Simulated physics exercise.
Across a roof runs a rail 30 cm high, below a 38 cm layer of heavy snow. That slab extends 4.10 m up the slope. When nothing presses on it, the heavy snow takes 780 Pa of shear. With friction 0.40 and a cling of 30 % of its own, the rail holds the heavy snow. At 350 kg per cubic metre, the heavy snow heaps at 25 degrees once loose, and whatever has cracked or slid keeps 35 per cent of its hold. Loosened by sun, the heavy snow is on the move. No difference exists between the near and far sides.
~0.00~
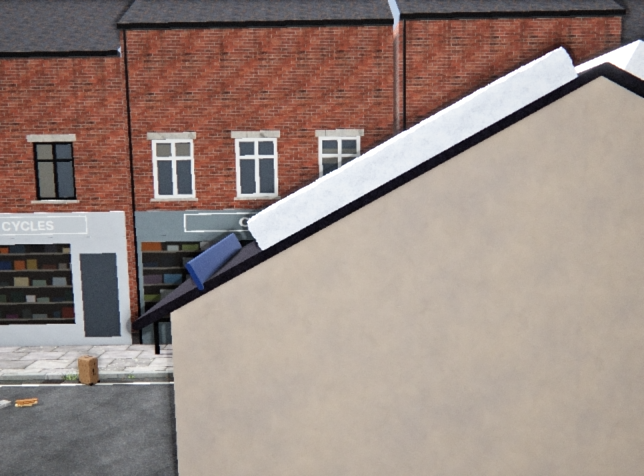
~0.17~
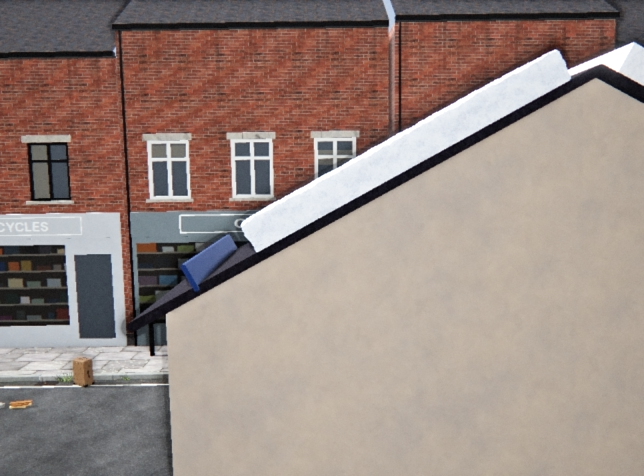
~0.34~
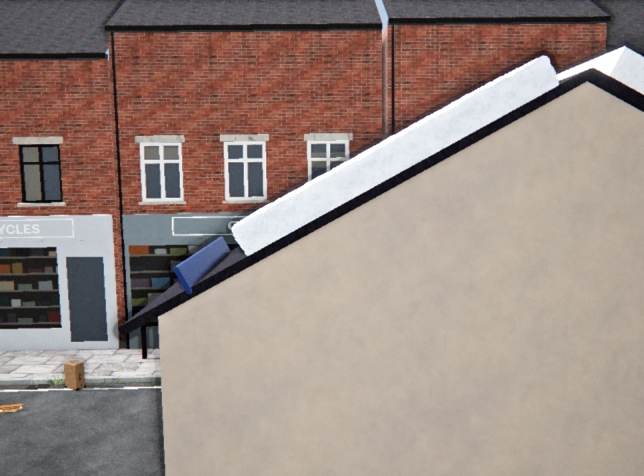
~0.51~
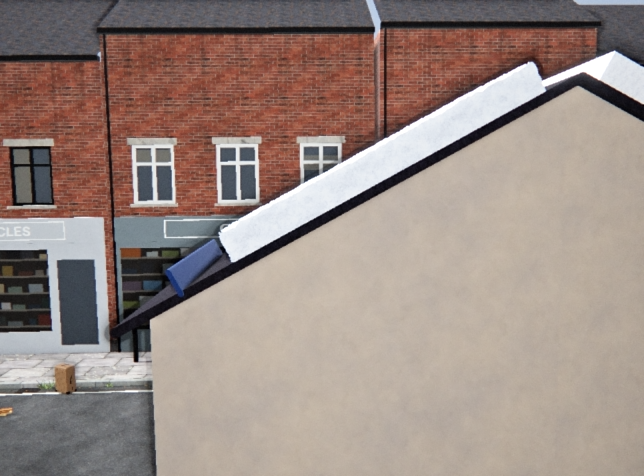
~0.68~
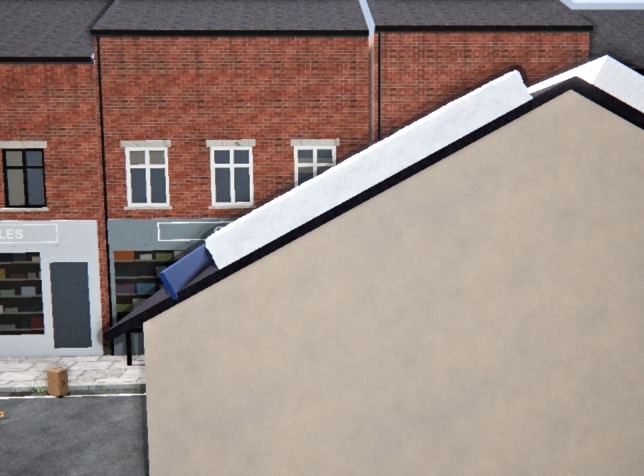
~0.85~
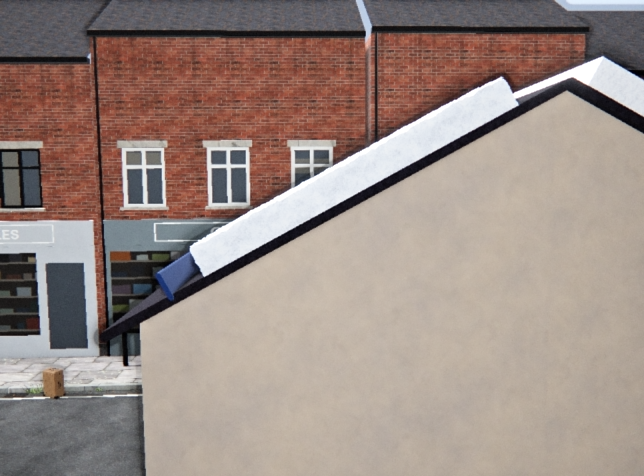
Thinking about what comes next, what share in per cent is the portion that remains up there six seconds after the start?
It should be roughly 91 %.
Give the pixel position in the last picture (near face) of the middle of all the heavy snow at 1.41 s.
Position: About (307, 201).
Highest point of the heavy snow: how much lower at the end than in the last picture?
Looks like something near 0.5 m to me.
After 1.41 s, 100 % of the snow is on the roof.
After 2.08 s, 100 % of the snow is on the roof.
After 2.74 s, 96 % of the snow is on the roof.
After 3.40 s, 95 % of the snow is on the roof.
After 6.00 s, 91 % of the snow is on the roof.
